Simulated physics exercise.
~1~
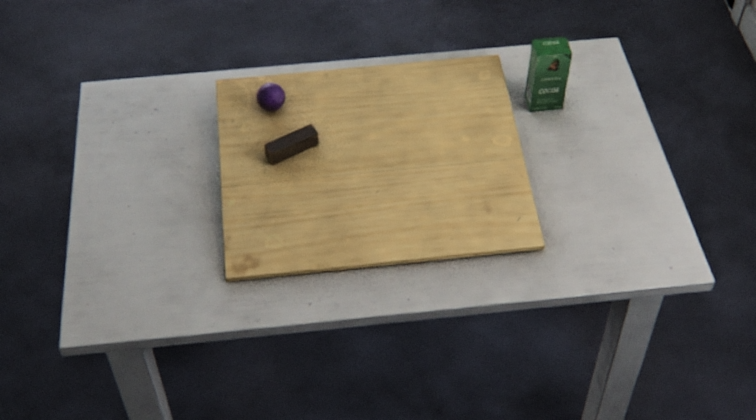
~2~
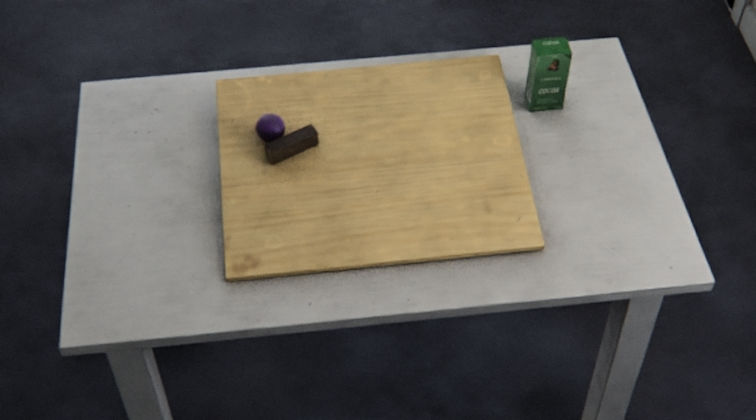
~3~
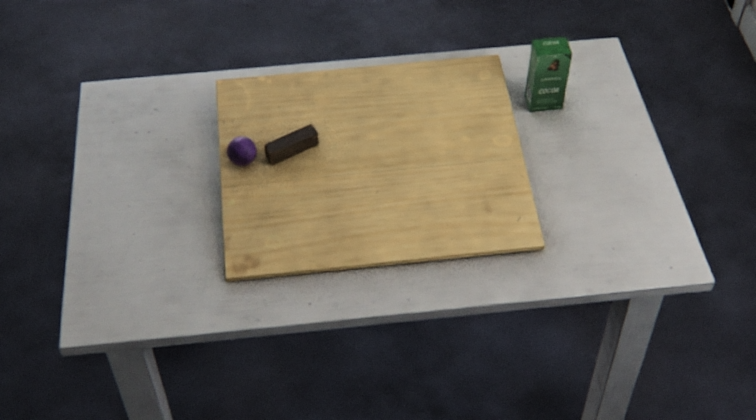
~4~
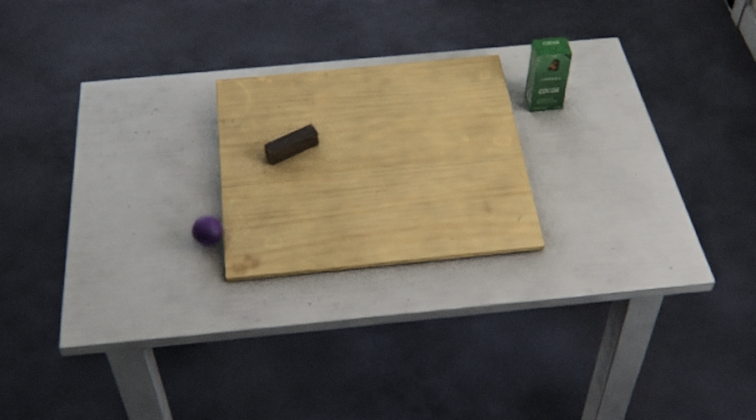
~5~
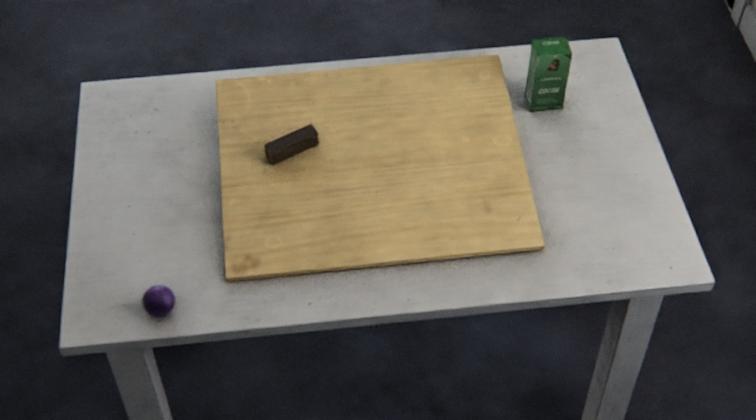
A pale grey table stands on a dark floor, seen from above at an angle by a still camera. A wooden board lies across its middle, with a small purple ball near the far left corner, a dark block just in front of it, and a green carton standing beyond the board's far right corner. The ball rolls toward the block and meets it. It then passes around the block's left end and leaves the board over the left edge. Finally it rolls across the tabletop to near the table's front left corner, while the block and carton stay put.
